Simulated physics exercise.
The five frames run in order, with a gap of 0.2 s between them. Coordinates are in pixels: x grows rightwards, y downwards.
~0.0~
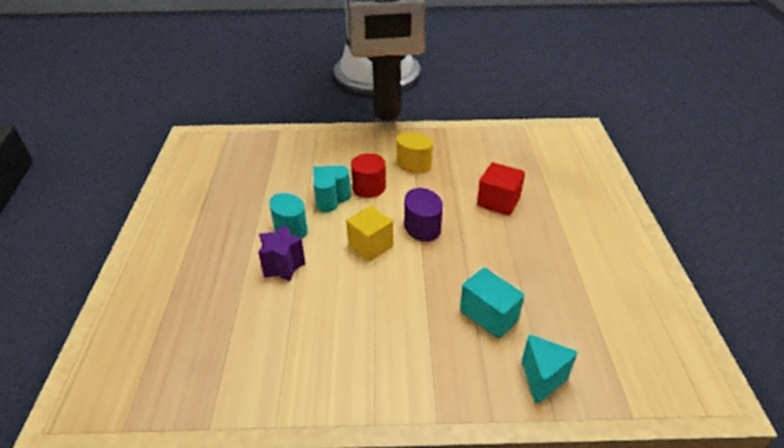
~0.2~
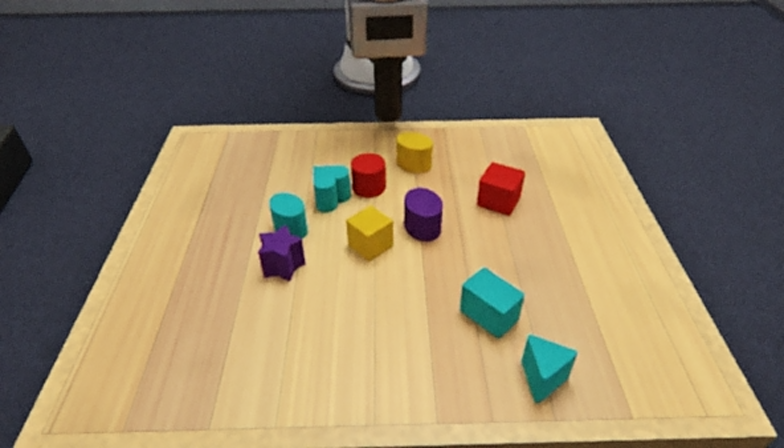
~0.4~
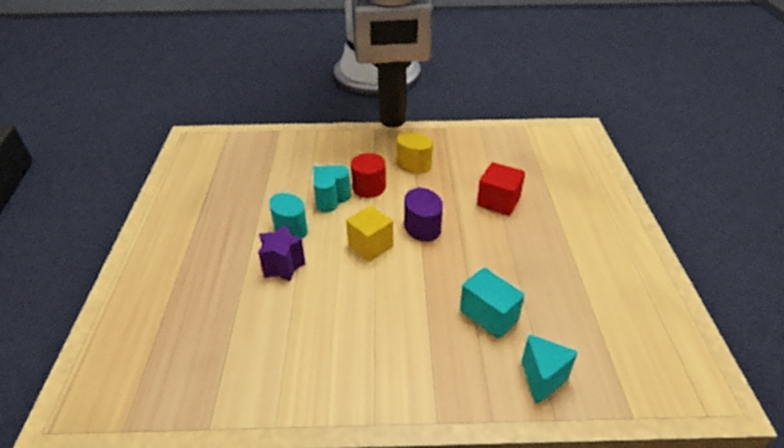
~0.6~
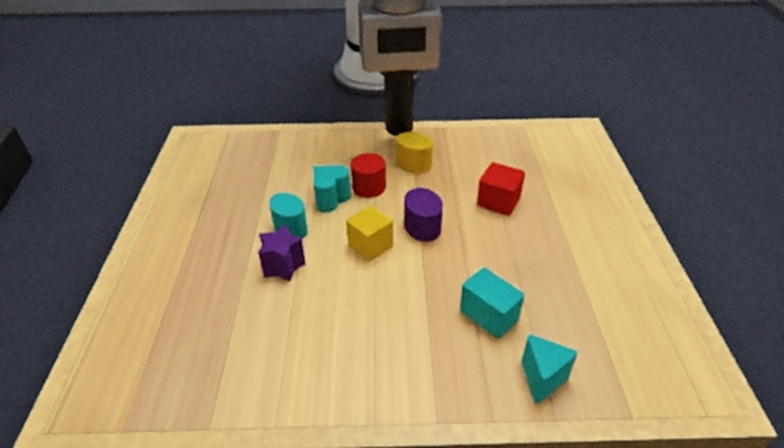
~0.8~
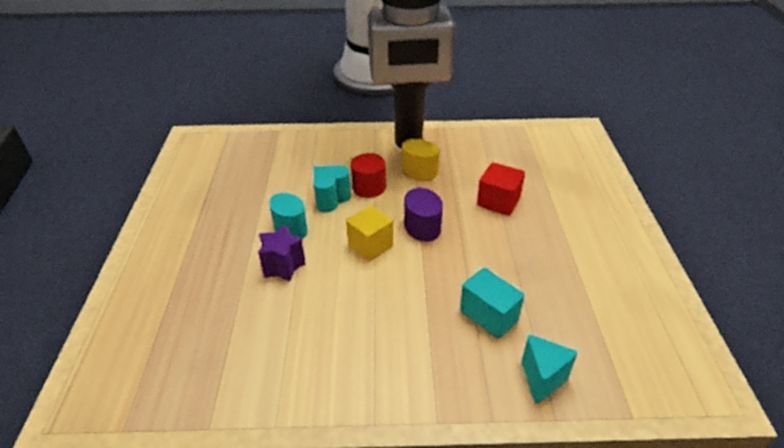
A robot arm with a dark post stands at the far edge of a pale wooden board on a dark blue floor, seen from above the near side. Red, yellow, teal and purple blocks are scattered across the board, a teal triangular one nearest at right. The post moves slightly right and nearer, then nudges the yellow rounded block a little, while the camera stays still.
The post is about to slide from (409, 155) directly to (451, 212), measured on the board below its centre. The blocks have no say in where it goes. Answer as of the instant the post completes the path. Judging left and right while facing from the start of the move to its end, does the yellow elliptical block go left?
My answer is yes.
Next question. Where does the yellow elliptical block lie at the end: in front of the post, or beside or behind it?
The post should keep driving it forward.
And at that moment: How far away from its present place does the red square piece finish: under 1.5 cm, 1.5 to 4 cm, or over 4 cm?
Moves under 1.5 cm.
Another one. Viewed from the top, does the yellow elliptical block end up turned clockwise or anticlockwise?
Short answer: Counterclockwise.
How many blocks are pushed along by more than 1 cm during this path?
Here I'd predict a lone block moving more than 1 cm.
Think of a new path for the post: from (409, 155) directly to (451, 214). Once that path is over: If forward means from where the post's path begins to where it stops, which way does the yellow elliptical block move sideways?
It moves over to the left.
On the path given first. One third of the way, post (422, 160); yellow elliptical block (437, 165).
Two thirds of the way, post (437, 180); yellow elliptical block (458, 184), turned 25° anticlockwise.
At the end, post (452, 200); yellow elliptical block (480, 202), turned 50° anticlockwise; purple elliptical block still; red square piece still.
